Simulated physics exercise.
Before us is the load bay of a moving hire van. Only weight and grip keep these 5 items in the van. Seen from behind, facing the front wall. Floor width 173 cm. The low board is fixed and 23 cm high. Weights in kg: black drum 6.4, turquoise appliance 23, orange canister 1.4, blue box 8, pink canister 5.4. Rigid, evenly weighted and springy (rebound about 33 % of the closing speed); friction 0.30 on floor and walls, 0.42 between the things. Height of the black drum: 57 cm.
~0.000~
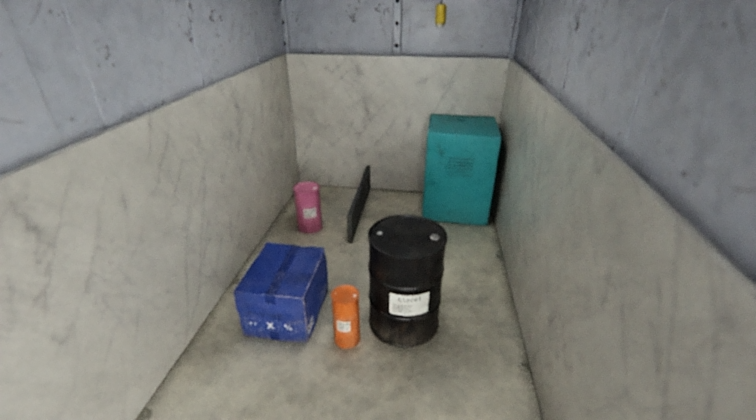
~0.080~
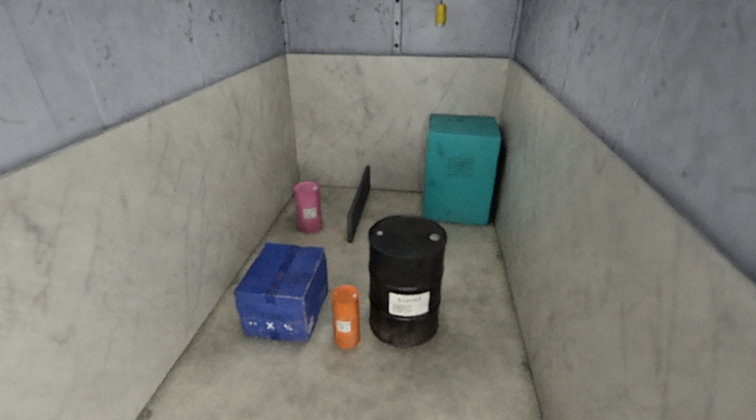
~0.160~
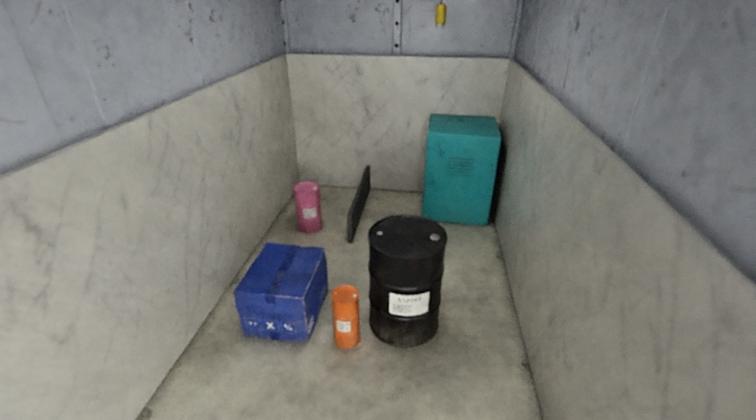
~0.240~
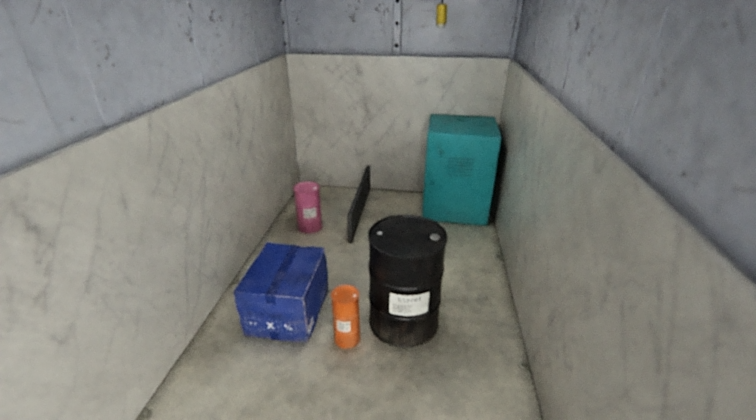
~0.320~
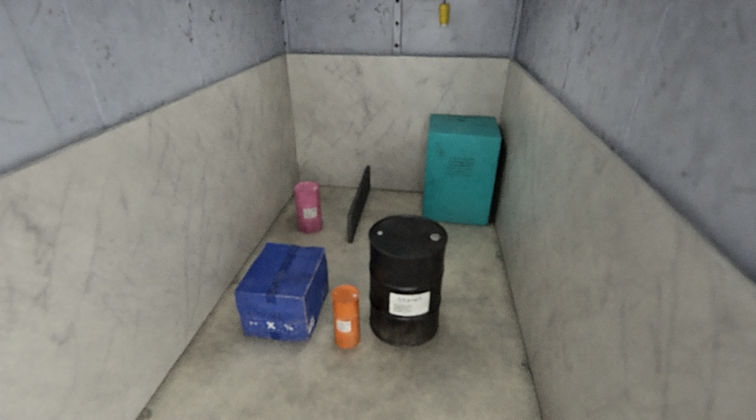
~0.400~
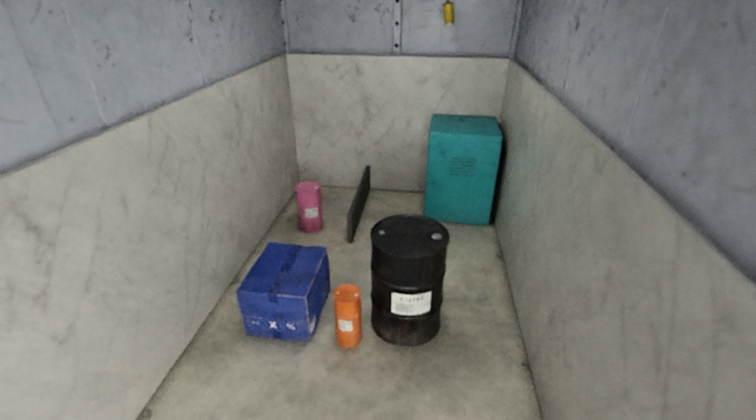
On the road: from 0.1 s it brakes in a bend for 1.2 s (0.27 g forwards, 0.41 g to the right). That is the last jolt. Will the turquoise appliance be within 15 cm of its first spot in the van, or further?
The turquoise appliance keeps its place.
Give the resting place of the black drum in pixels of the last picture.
At about (482, 240).
By 0.60 s, force 0.27 g forwards, 0.41 g right; turquoise appliance 6 cm from its spot near (465, 167); blue box 9 cm from its spot; orange canister 9 cm from its spot.
By 0.90 s, force 0.27 g forwards, 0.41 g right; turquoise appliance 6 cm from its spot near (465, 167); orange canister 34 cm from its spot; blue box 35 cm from its spot.
By 1.00 s, force 0.27 g forwards, 0.41 g right; turquoise appliance 6 cm from its spot near (465, 167); orange canister 47 cm from its spot; black drum 47 cm from its spot.
By 1.20 s, force 0.11 g forwards, 0.16 g right; turquoise appliance 6 cm from its spot near (465, 167); orange canister tilted 3°; blue box 77 cm from its spot.
When it is over (1.9 s), not toppled but over 15 cm from the start, black drum, orange canister, blue box and pink canister; the last one within 15 cm of the start. In the last view, turquoise appliance near (465, 167).
